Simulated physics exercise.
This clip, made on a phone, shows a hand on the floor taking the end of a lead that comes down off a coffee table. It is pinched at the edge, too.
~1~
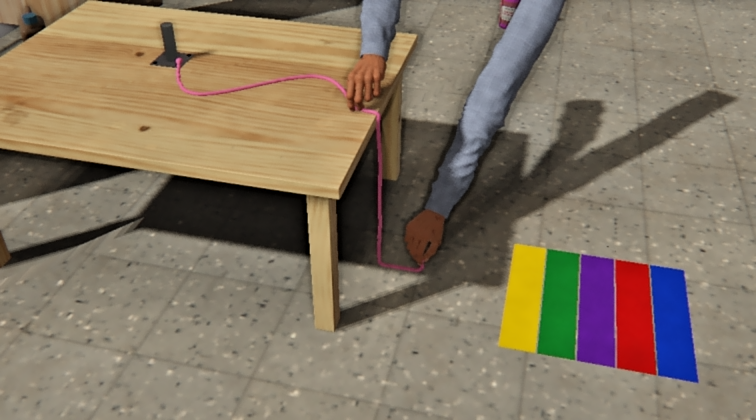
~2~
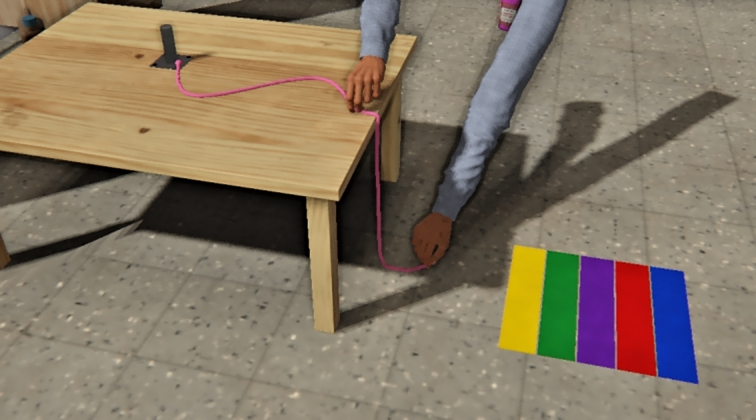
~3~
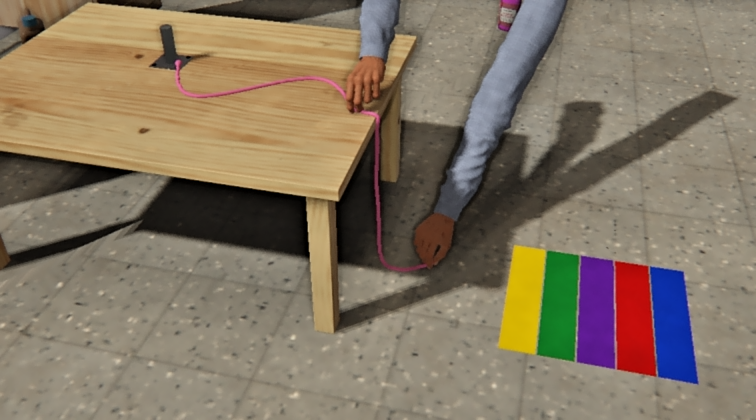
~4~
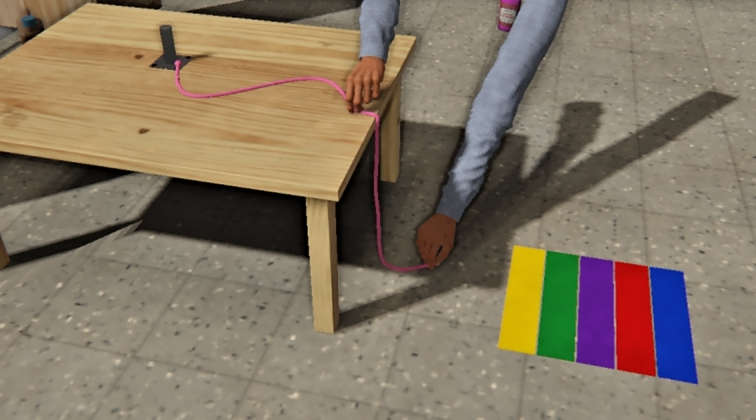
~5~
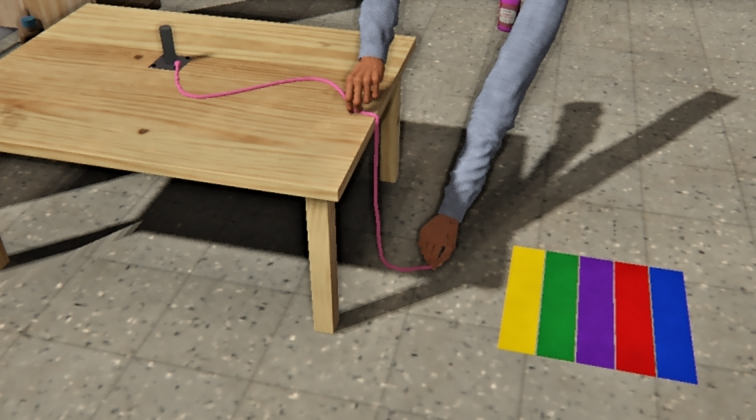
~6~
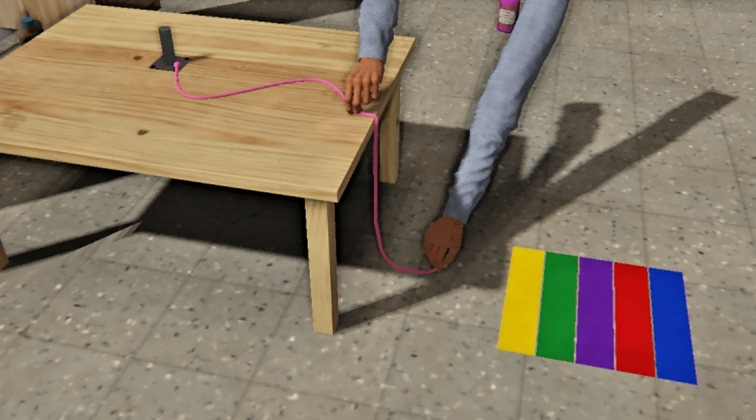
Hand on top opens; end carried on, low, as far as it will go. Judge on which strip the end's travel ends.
Its travel ends on the red strip.
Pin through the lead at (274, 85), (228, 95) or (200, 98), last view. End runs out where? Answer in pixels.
Taking the tries in turn: (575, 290), (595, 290) and (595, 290).
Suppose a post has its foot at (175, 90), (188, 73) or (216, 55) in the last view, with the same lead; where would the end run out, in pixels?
First (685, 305), then (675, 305), and last (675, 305).
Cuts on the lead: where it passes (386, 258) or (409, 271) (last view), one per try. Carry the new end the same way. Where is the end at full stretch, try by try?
Case by case: (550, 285), then (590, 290).
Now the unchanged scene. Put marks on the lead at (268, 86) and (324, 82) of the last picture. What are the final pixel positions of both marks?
The first ends at (313, 94) and the second at (367, 106).
Soon after, end near (560, 286); over green.
After that, end near (610, 294); over purple.
At the stop, end near (640, 299); over red. Over red.
